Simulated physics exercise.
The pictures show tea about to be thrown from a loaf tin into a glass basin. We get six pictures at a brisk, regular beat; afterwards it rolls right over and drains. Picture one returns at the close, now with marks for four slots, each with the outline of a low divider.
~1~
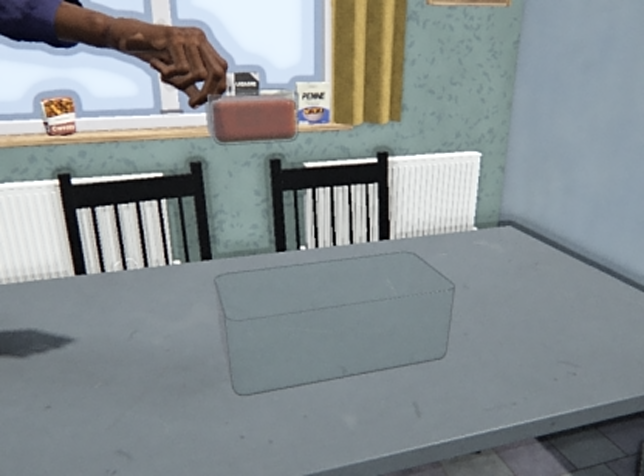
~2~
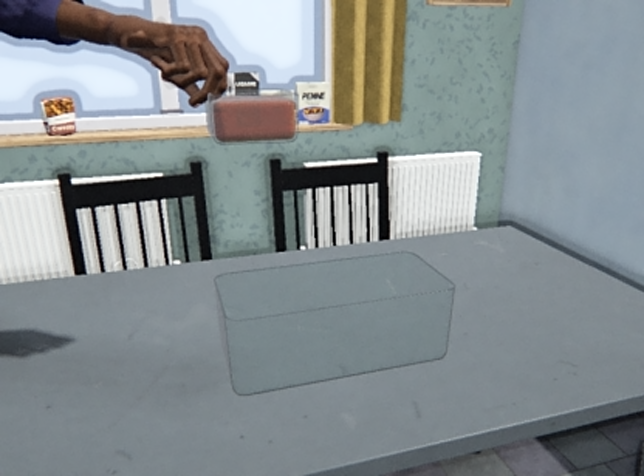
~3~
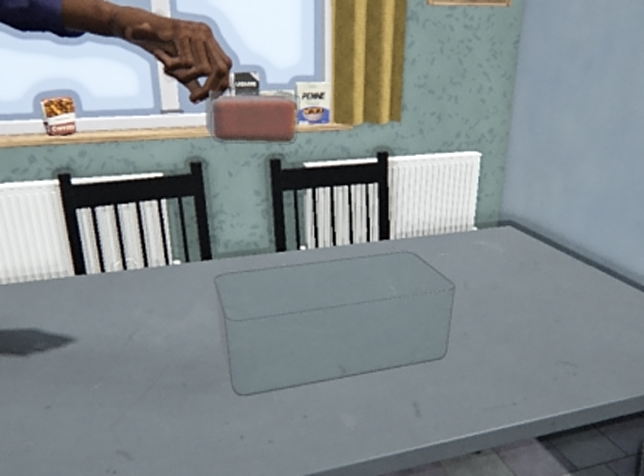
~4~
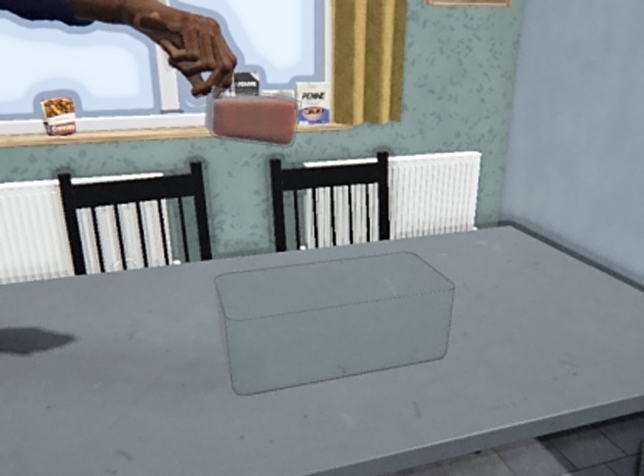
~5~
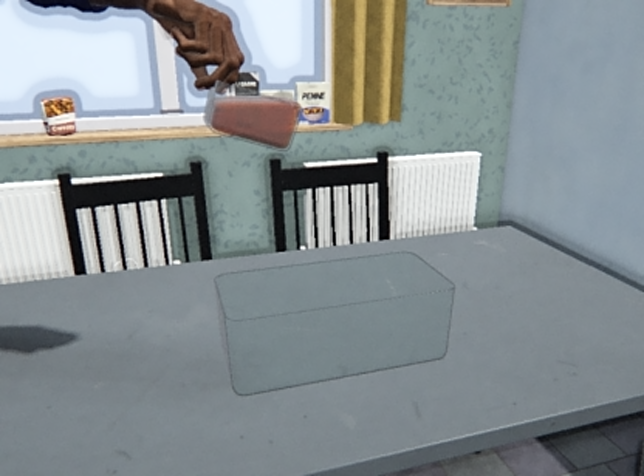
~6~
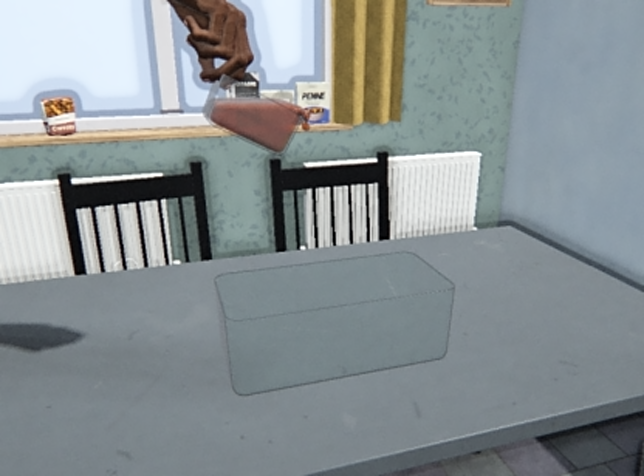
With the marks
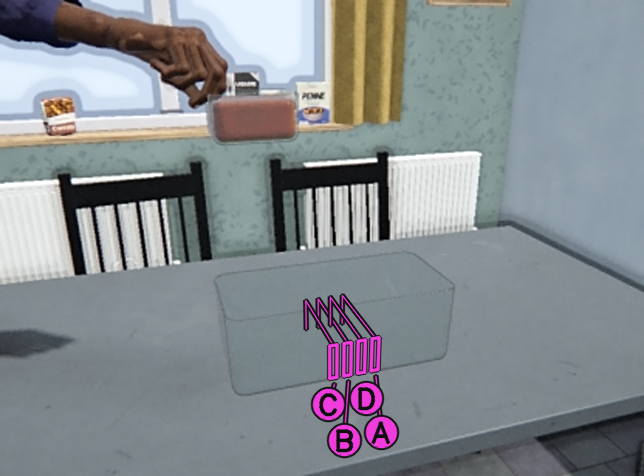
A hand held a clear container of reddish-brown liquid above and behind a large glass basin on a gray table, then gradually tilted it to the right until a little liquid came over the lip.
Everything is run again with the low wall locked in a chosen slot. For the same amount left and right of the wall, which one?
Place A does it best.
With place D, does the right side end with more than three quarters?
No.
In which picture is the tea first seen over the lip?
Picture 5.
On the marked copy, A at (375, 375); B at (348, 381); C at (334, 383); D at (362, 378).
Choosing A, about 50 % ends left of the wall and 48 % right of it.
Choosing B, about 23 % ends left of the wall and 75 % right of it; 3 % is lost outside.
Choosing C, about 13 % ends left of the wall and 83 % right of it; 3 % is lost outside.
Choosing D, about 31 % ends left of the wall and 66 % right of it.
